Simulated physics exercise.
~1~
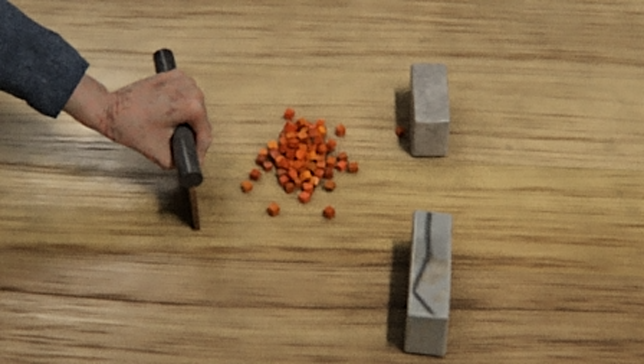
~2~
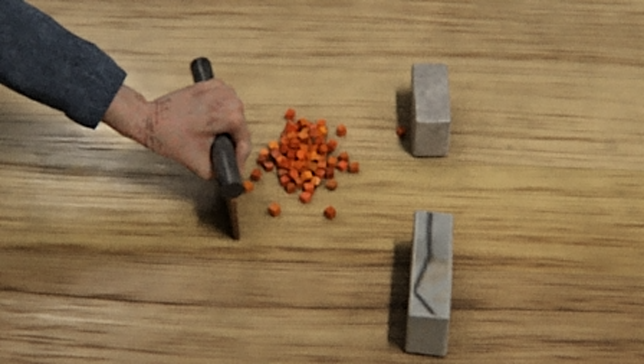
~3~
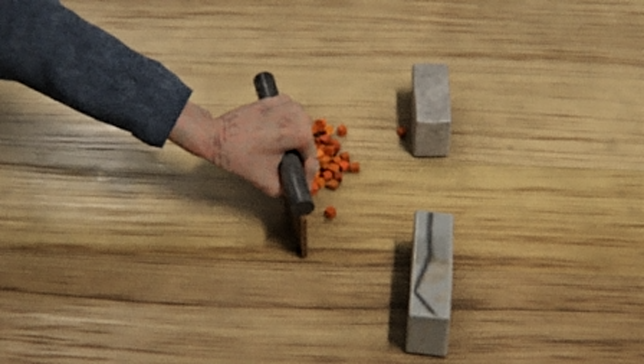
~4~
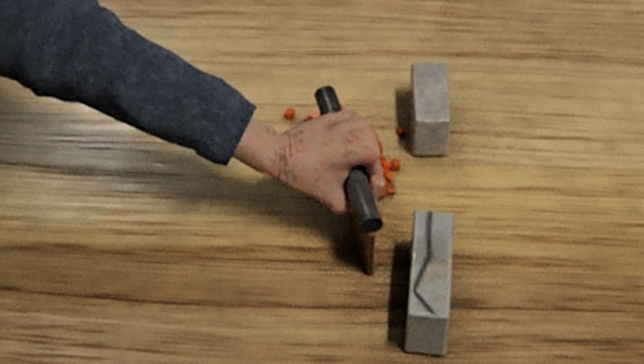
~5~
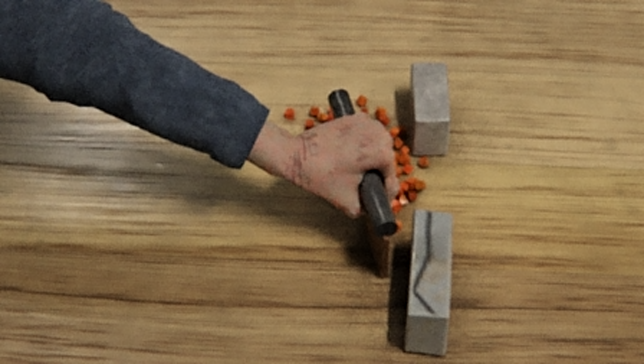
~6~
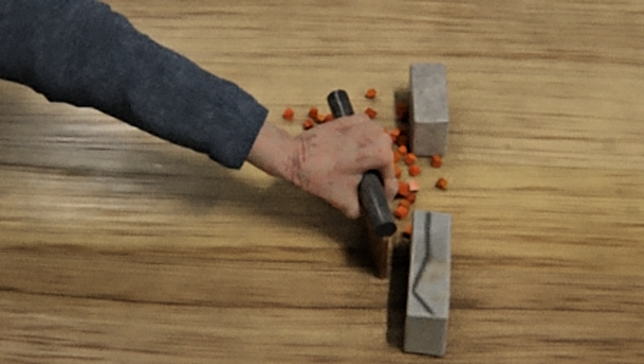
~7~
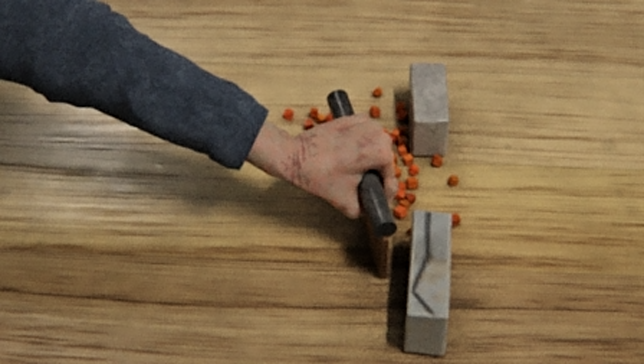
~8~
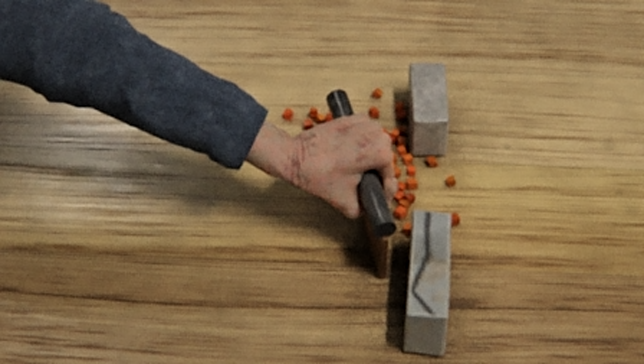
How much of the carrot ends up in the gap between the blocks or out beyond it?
Only a small share of the carrot cubes gets into the gap or past it, and most of them stay in front of the blocks.
